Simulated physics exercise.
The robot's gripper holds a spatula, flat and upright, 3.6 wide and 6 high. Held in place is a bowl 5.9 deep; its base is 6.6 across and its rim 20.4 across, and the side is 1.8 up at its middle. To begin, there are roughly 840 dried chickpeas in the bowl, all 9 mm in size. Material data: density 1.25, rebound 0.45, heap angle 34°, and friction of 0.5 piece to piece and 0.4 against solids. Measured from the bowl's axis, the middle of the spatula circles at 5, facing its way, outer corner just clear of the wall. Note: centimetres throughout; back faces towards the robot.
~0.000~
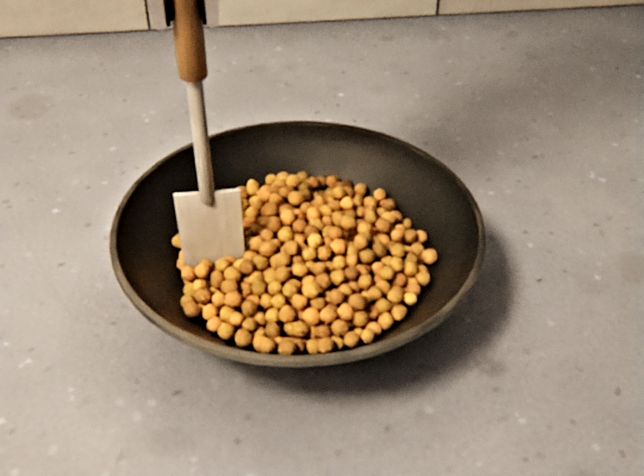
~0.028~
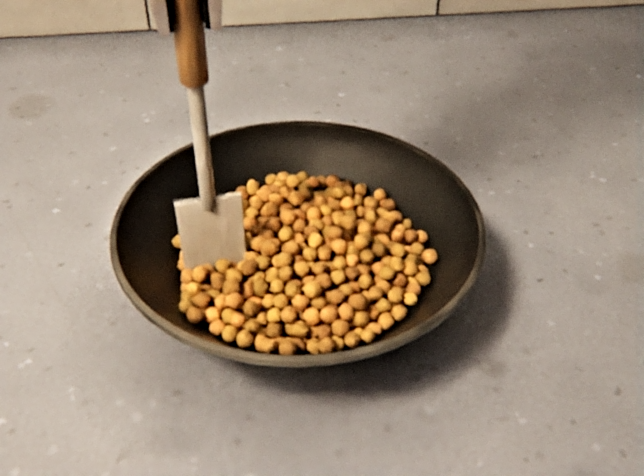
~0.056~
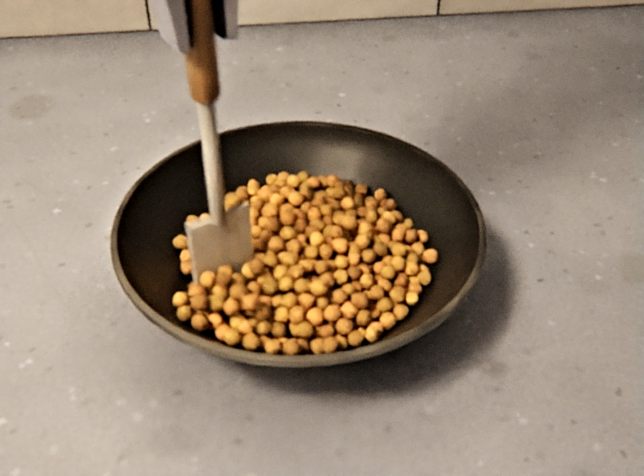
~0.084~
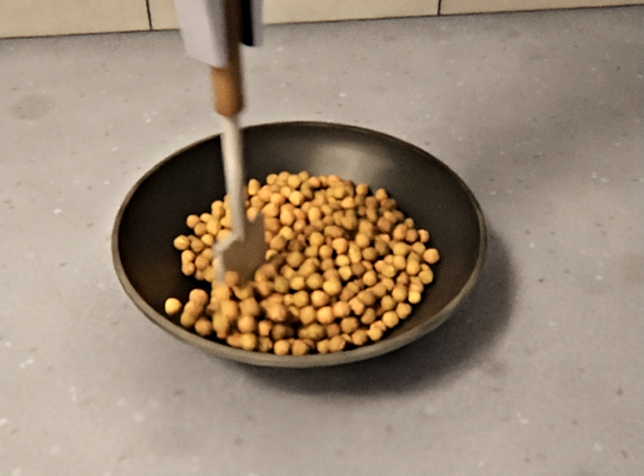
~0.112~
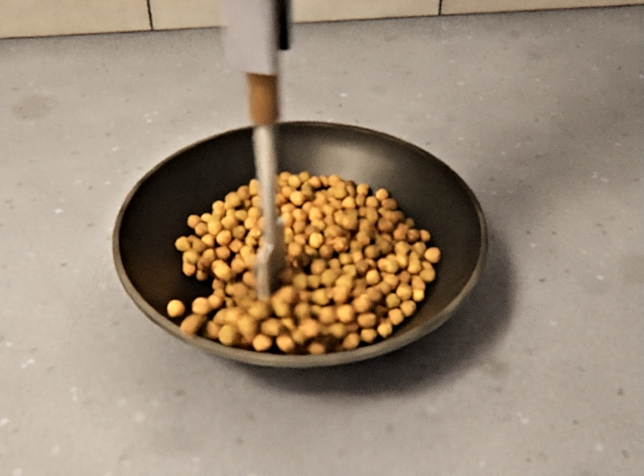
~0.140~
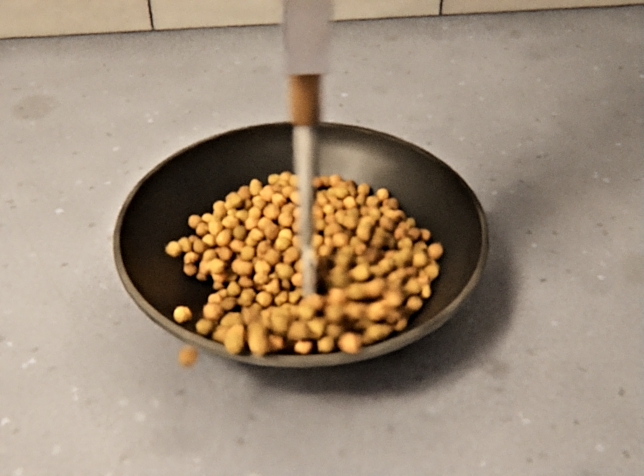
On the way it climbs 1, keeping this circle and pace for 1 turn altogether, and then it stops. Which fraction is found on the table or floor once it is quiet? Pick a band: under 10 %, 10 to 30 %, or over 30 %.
10 to 30 %.
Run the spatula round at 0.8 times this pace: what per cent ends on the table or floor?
It would come to around 5 percent.
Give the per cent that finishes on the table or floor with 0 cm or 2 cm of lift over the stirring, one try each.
About 20 per cent on the first try and 10 per cent on the second.
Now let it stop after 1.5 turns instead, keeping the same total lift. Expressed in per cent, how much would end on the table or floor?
Estimate: About 20 percent.
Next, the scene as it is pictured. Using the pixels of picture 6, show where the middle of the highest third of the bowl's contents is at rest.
It is centred around (277, 256).
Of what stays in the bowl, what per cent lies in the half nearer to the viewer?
I'd say around 50 per cent.
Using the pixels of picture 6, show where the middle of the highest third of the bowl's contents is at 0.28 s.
Around (389, 201).
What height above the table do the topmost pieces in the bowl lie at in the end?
About 6.0 centimetres.
After 0.28 s, 190° round, highest piece 9 above the table; 802 in the bowl, 15 on the table or floor, 25 in flight or on the tool.
After 0.43 s, 294° round, highest piece 10 above the table; 733 in the bowl, 63 on the table or floor, 46 in flight or on the tool.
After 0.70 s, 0° round, highest piece 7 above the table; 706 in the bowl, 135 on the table or floor, 1 in flight or on the tool.
After 1.40 s, 0° round, highest piece 7 above the table; 706 in the bowl, 136 on the table or floor.
At rest, 706 in the bowl, 136 on the table or floor. That is 16 % on the table or floor.
